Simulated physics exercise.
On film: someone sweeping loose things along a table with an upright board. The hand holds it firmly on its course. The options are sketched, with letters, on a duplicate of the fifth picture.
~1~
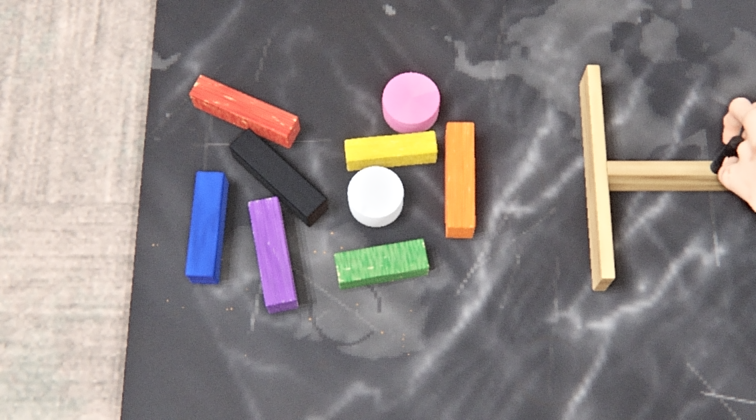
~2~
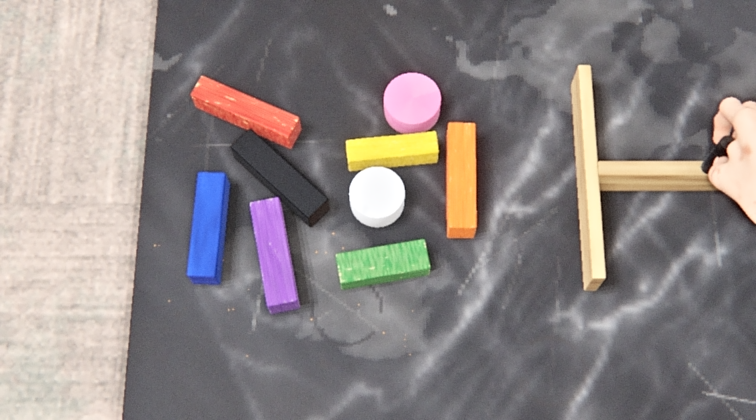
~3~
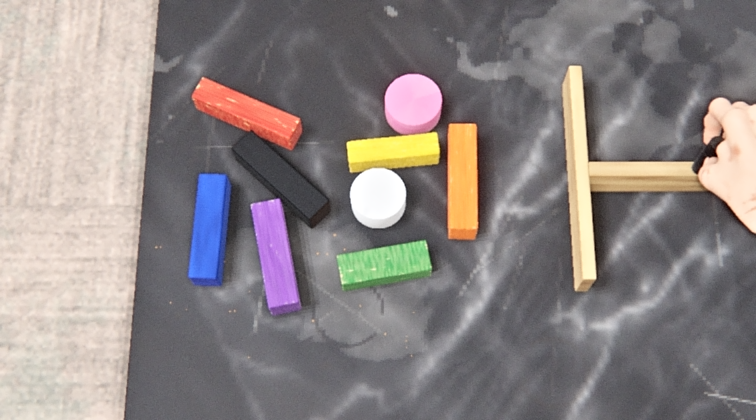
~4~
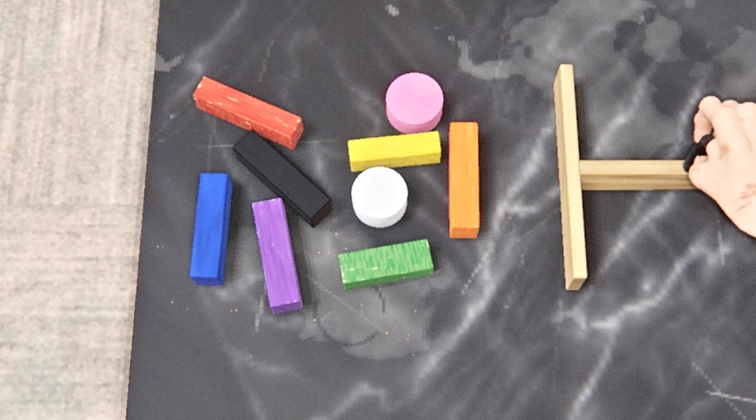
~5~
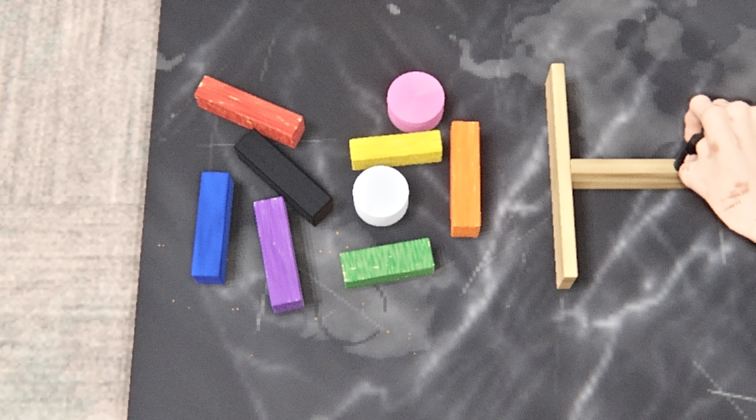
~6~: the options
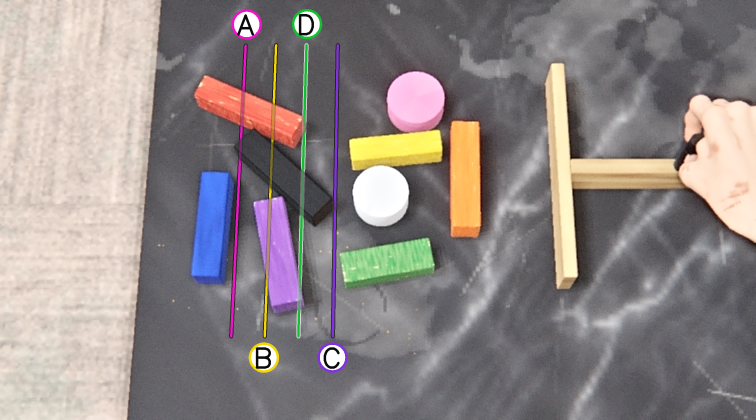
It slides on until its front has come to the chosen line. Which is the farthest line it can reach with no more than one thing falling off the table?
Line B.
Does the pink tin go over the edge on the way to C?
By then, no.
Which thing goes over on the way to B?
The blue stick goes over.
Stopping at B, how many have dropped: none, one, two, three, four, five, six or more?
By then, one.
On the copy, A at (239, 184); B at (271, 184); C at (335, 184); D at (303, 184).
On B. First, board (458, 166); yellow bar (377, 149); orange bar (437, 179).
Then, board (351, 167); blue stick (190, 234); red bar (209, 92).
Finally, board (272, 167); blue stick over the edge; black stick (156, 192); one fallen.
By contrast, A drops three; C is within the limit but short; D is within the limit but short.
